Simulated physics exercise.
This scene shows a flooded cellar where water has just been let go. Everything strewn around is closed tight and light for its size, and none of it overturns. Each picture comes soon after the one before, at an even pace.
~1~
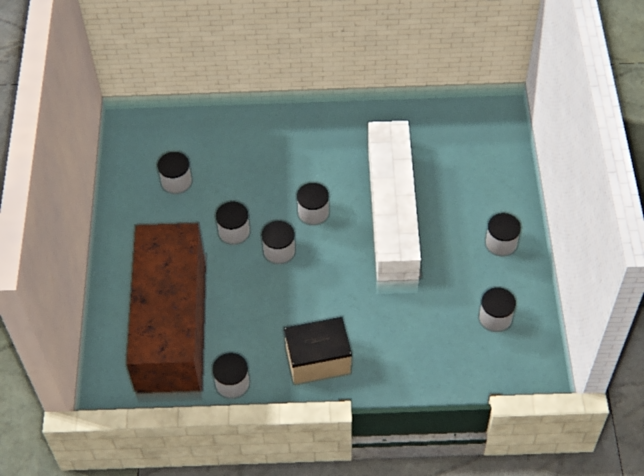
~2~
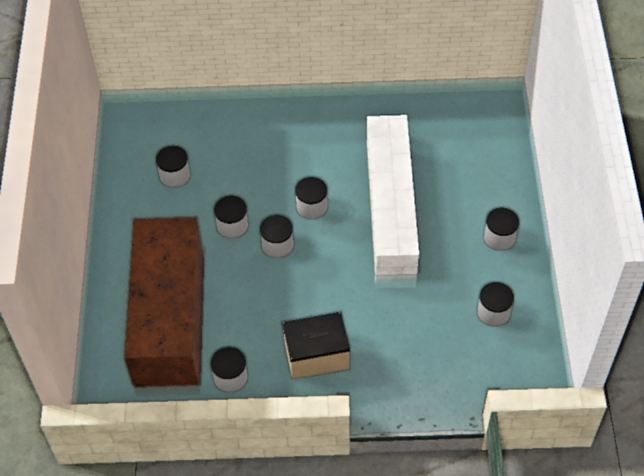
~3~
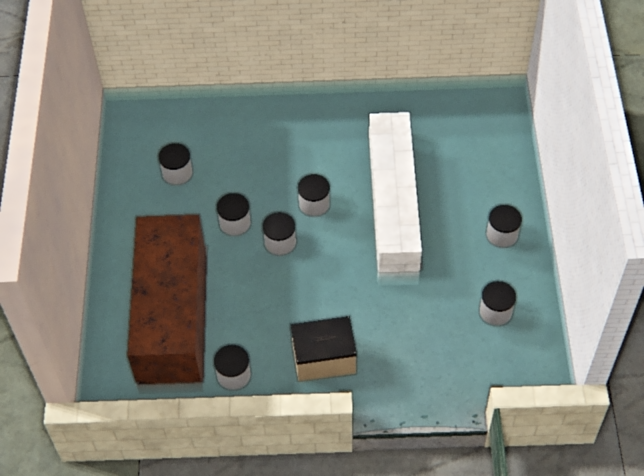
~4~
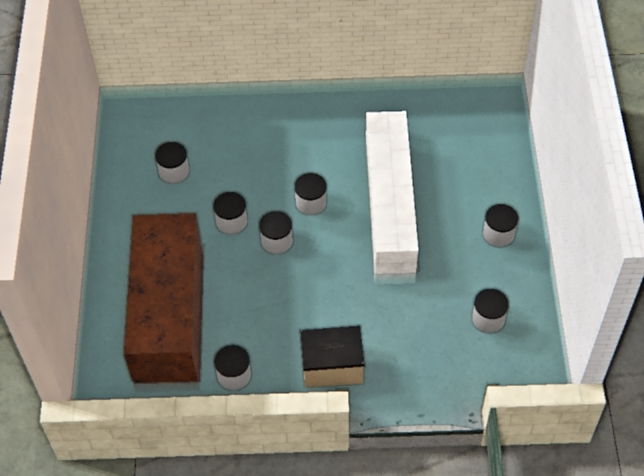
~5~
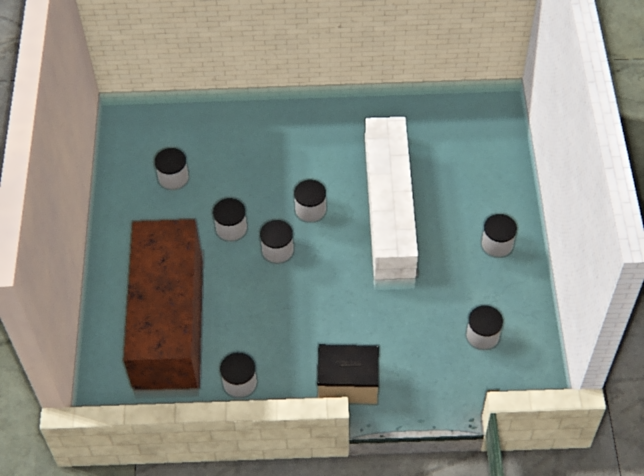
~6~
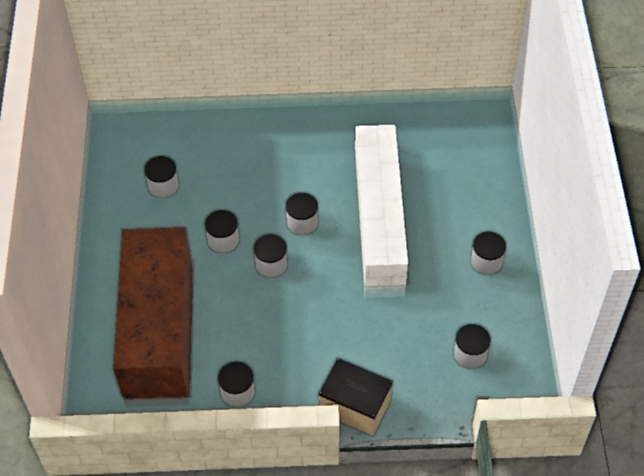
Black-topped chest drifting toward the gap in the low front wall of a flooded cellar, turning, as nearby pails begin shifting.
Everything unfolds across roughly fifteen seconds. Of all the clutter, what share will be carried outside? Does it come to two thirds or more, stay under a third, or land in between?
The portion will probably reach two thirds or more.
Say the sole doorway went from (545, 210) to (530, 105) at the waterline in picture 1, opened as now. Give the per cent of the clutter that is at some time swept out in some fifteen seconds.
Roughly 40 in a hundred.
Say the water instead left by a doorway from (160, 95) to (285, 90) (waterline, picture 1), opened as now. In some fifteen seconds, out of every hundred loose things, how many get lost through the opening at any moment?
It works out at 50 percent.
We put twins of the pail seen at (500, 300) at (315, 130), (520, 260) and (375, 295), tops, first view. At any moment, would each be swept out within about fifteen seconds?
Taken in the given order, the three: Doesn't escape, exits at some point and exits at some point.
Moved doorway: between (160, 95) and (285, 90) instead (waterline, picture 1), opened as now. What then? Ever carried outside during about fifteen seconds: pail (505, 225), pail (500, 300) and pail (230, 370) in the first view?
The first never exits, the second never exits, the third never exits.
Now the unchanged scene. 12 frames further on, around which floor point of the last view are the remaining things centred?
Mean position: About (329, 324).
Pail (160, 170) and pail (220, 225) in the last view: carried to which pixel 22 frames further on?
My guess is close to (225, 209), then close to (281, 373).
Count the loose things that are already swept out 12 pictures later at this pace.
Count: 3.
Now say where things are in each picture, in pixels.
A chest at (318, 341) floats; a pail at (499, 302), afloat; 0 of 8 have shifted, in the first frame.
A chest at (316, 335), afloat; a pail at (497, 297), afloat; 0 of 8 have shifted, in the second frame.
A chest at (323, 339) floats, close to its start; a pail at (499, 296), afloat; 1 of 8 have shifted, in the third frame.
A chest at (332, 347) floats, close to its start; a pail at (492, 303), afloat, close to its start; 2 of 8 have shifted, in the fourth frame.
A chest at (348, 364) floats, a stride from its start; a pail at (486, 320), afloat, close to its start; 3 of 8 have shifted, in the fifth frame.
A chest at (356, 387), afloat, a stride from its start; a pail at (473, 339) floats, a stride from its start; 6 of 8 have shifted, in the sixth frame.
A moment on, 1 of 8 are out; 7 afloat.
Next, 3 of 8 are out; 5 afloat.
Later, 6 of 8 are out; 2 afloat.
In the end, 7 of 8 are out; 1 afloat.
